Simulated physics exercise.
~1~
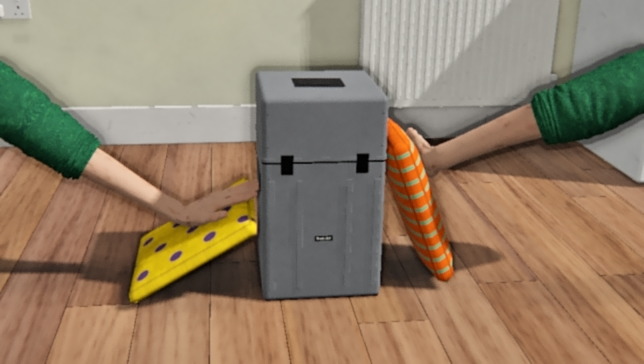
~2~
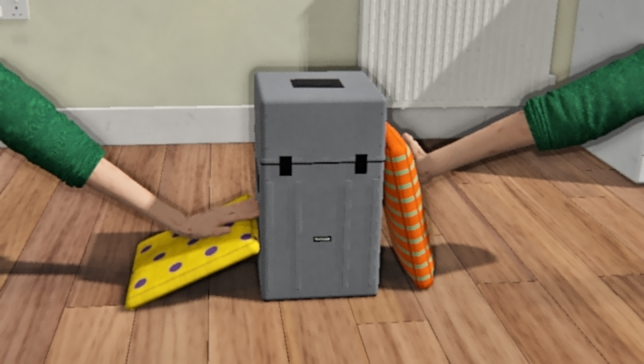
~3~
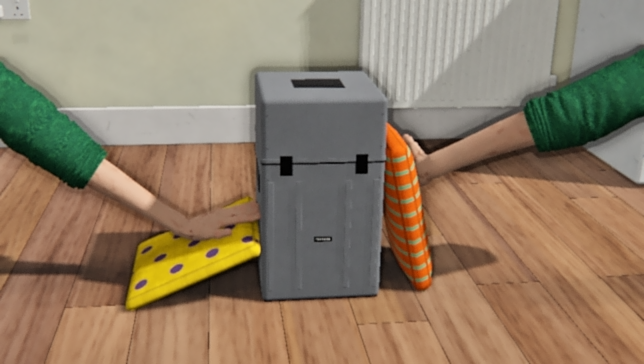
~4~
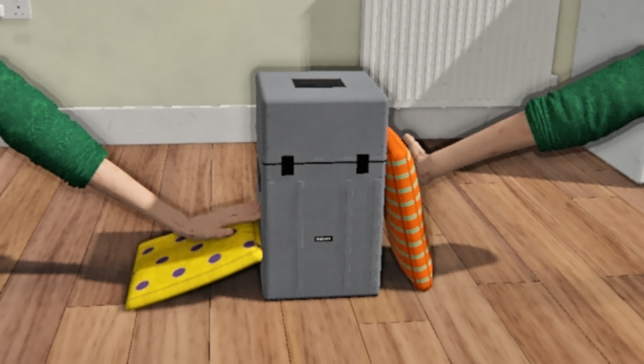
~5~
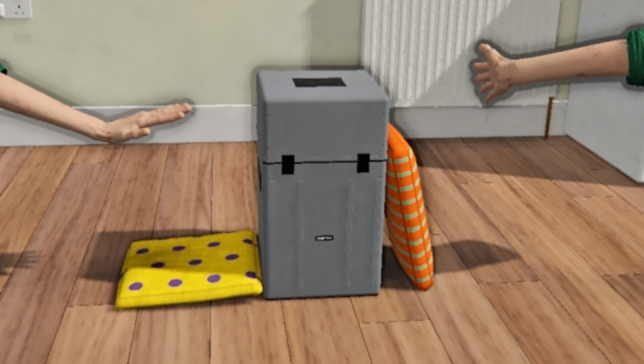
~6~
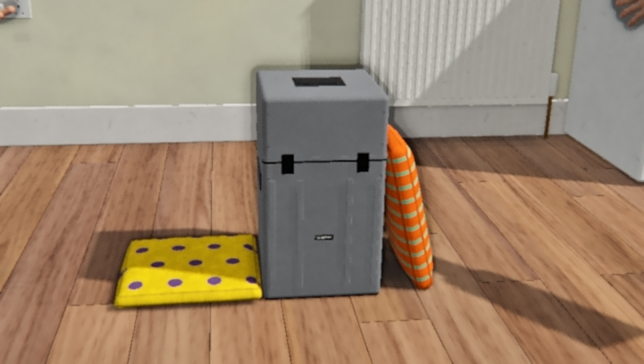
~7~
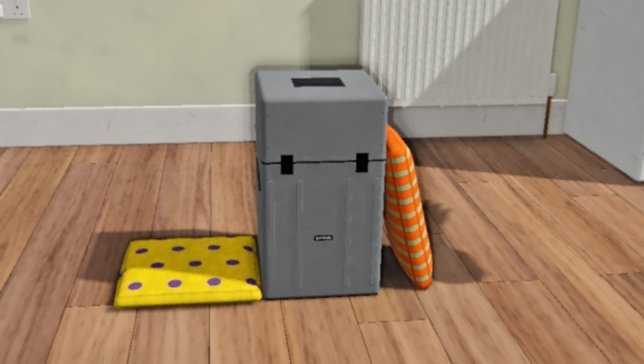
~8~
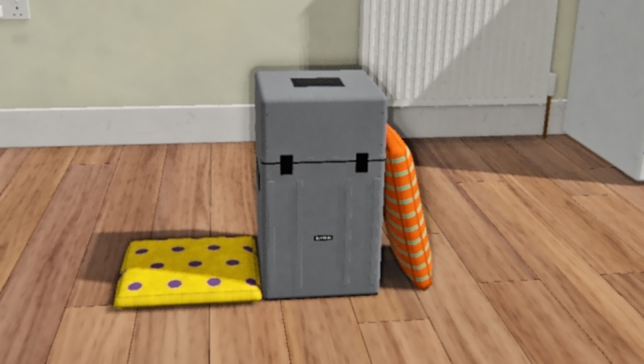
Two hands release cushions beside a grey box; the yellow one drops flat, the orange stays leaning.
